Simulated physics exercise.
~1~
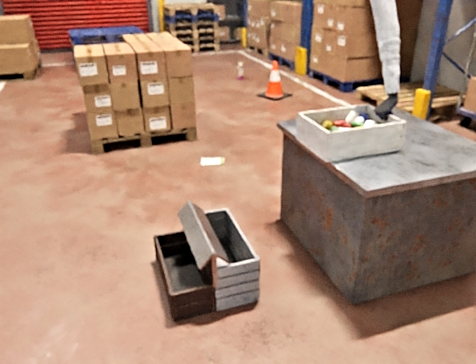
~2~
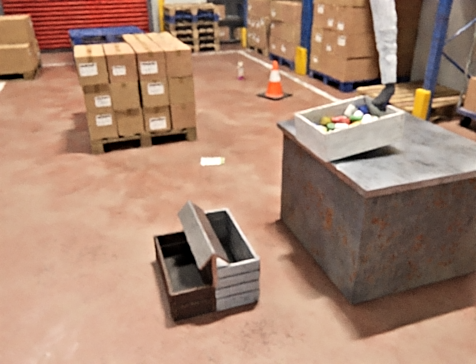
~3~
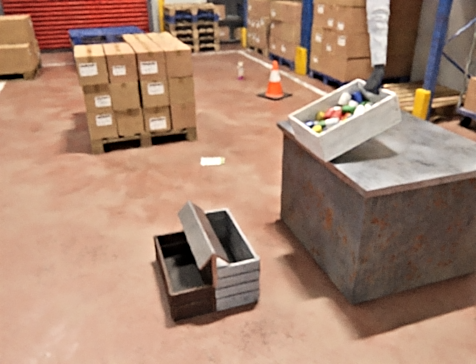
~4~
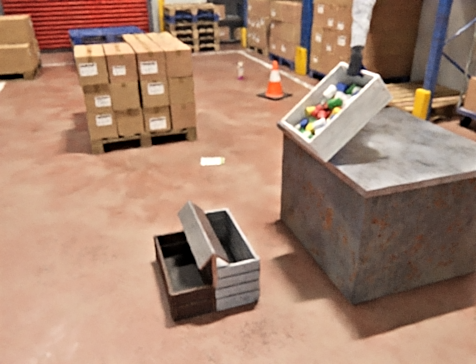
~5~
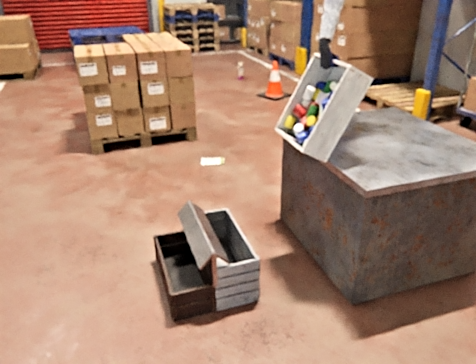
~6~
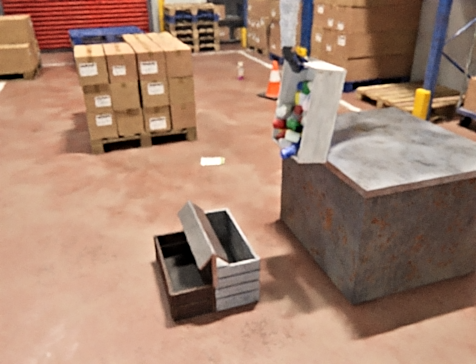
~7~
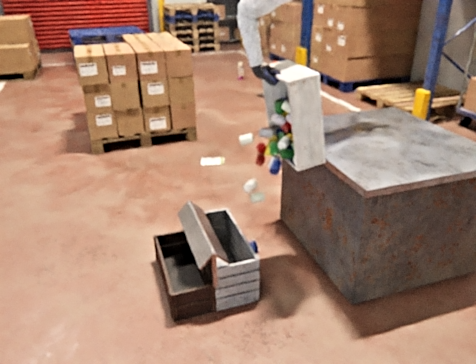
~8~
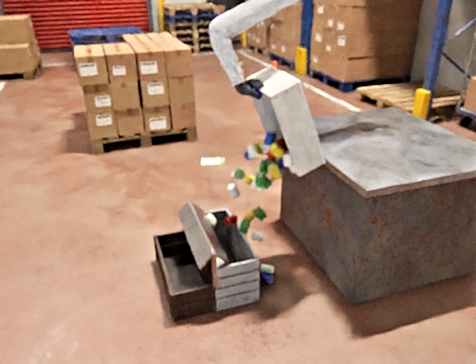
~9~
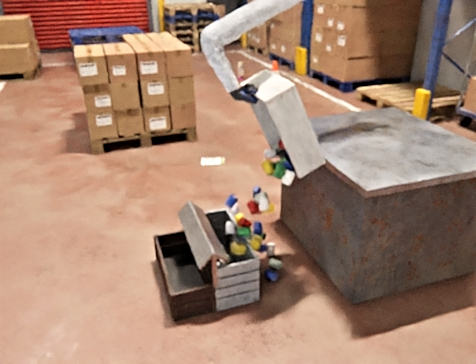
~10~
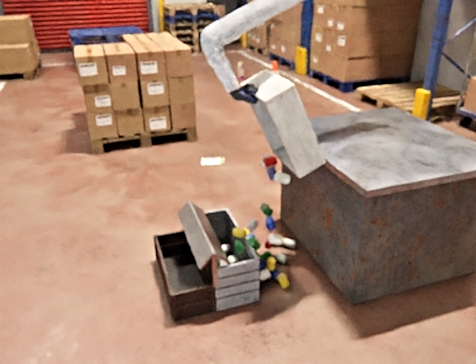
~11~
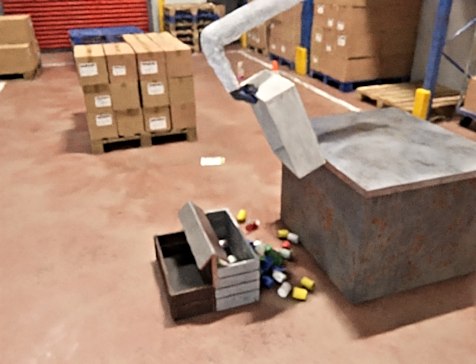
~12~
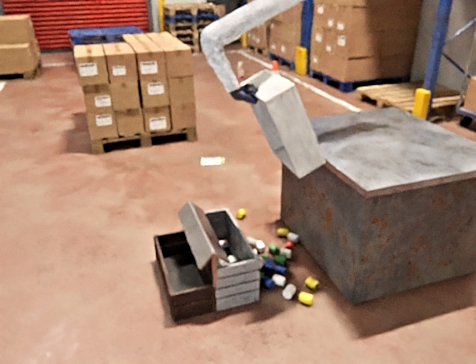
A pale robotic-looking arm holds a white tote of small colourful jars on a large grey bench at the right of a warehouse, seen from slightly above, with stacked cartons behind. On the reddish floor at centre sit a grey box and a dark trough, a sloping ridge between them. The arm lifts the tote's far end and tips it leftward past the bench edge. The jars slide out and tumble down in a stream, some into the grey box, many striking its near side. The tote stays steeply tilted as most jars settle on the floor between box and bench.
